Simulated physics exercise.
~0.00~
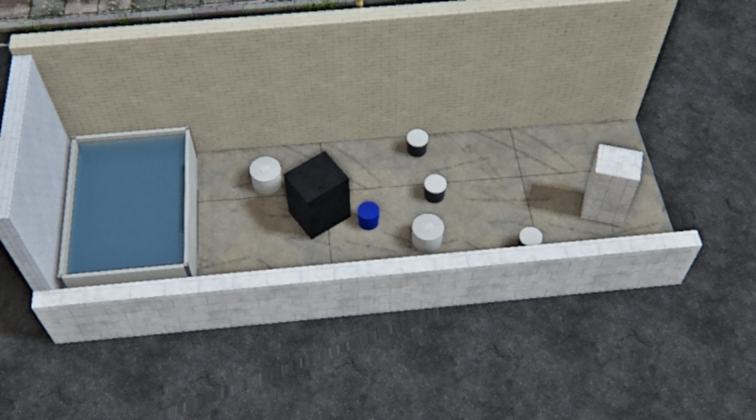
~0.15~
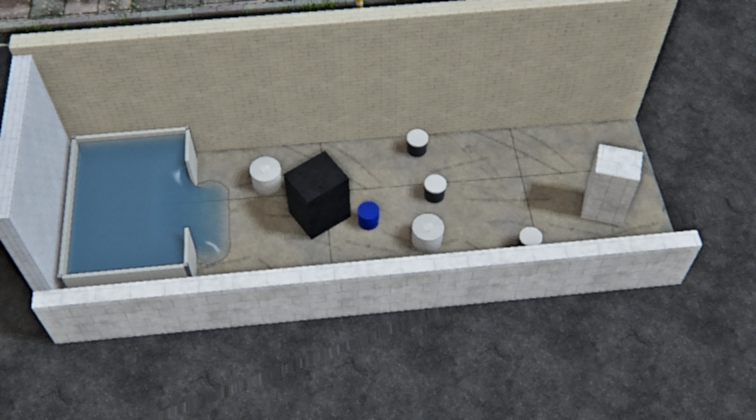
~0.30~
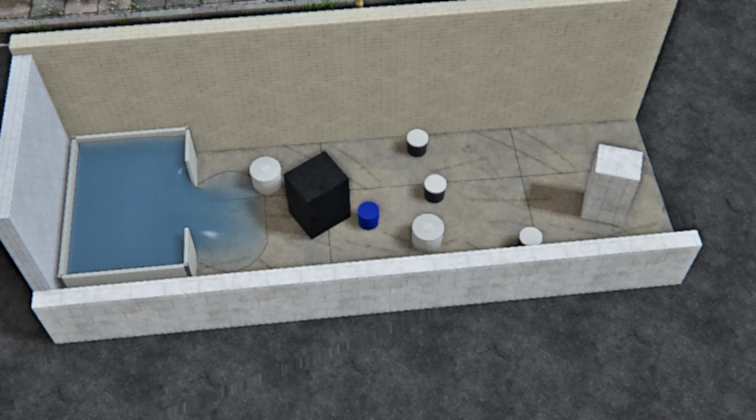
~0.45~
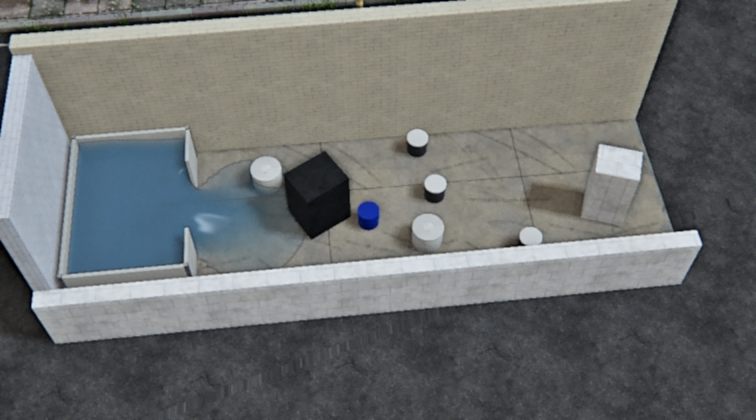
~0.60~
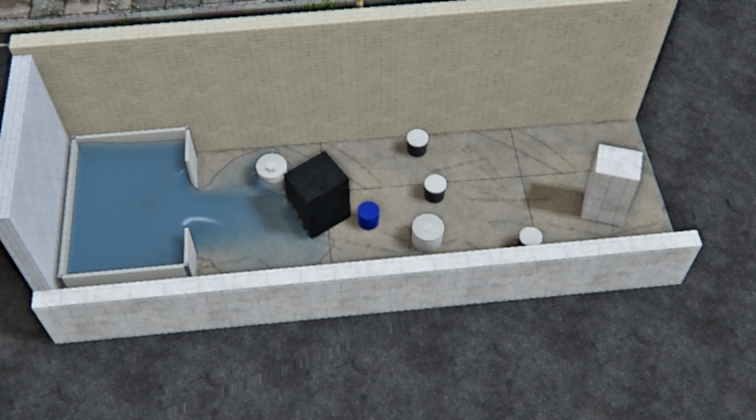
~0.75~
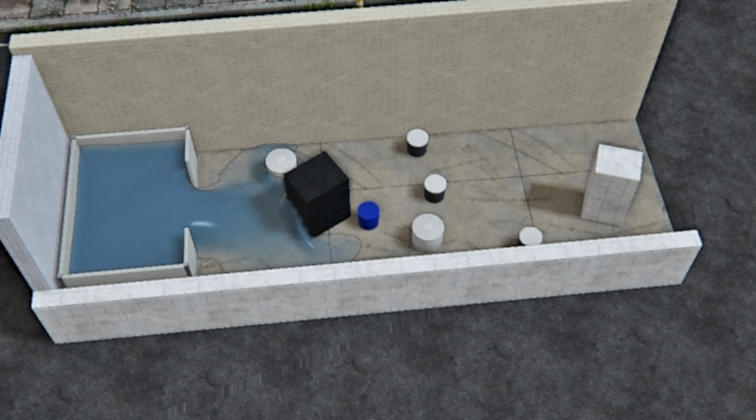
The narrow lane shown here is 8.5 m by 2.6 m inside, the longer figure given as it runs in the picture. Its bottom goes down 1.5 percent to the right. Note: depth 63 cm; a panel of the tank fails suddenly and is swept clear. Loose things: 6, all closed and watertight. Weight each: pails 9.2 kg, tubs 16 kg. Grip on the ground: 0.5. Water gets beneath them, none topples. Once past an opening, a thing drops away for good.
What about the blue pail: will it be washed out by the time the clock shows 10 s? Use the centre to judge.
It does not break free in time.
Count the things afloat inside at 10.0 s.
Of them, 0.
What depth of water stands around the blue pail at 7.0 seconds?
Close to 3 centimetres.
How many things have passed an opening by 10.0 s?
Count at that moment: 5.
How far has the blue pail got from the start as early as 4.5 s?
Some 0 cm from the start.
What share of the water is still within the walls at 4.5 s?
Roughly 84 percent.
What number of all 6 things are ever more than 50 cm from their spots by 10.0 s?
5.
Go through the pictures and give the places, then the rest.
In the first picture, the blue pail at (368, 210) rests on the ground; water covers 3.6 m2; 0 of 6 have shifted.
In the second picture, the blue pail at (368, 210), on the bottom; water covers 4.2 m2; 0 of 6 have shifted.
In the third picture, the blue pail at (368, 210) rests on the ground; water covers 5.1 m2; 0 of 6 have shifted.
In the fourth picture, the blue pail at (368, 210), on the bottom; 6.0 m2 under water; 0 of 6 have shifted.
In the fifth picture, the blue pail at (368, 210), on the bottom; water covers 6.7 m2; 1 of 6 have shifted.
In the sixth picture, the blue pail at (368, 210), on the bottom; 7.3 m2 under water; 1 of 6 have shifted.
After 2.0 s the blue pail is near (368, 210), 0.0 m from its start, aground; 0 of 6 are out; 0 afloat.
After 4.5 s the blue pail is near (368, 210), 0.0 m from its start, aground; 2 of 6 are out; 1 afloat.
After 7.0 s the blue pail is near (368, 210), 0.0 m from its start, aground; 5 of 6 are out; 0 afloat.
After 10.0 s the blue pail is near (368, 210), 0.0 m from its start, aground; 5 of 6 are out; 0 afloat.
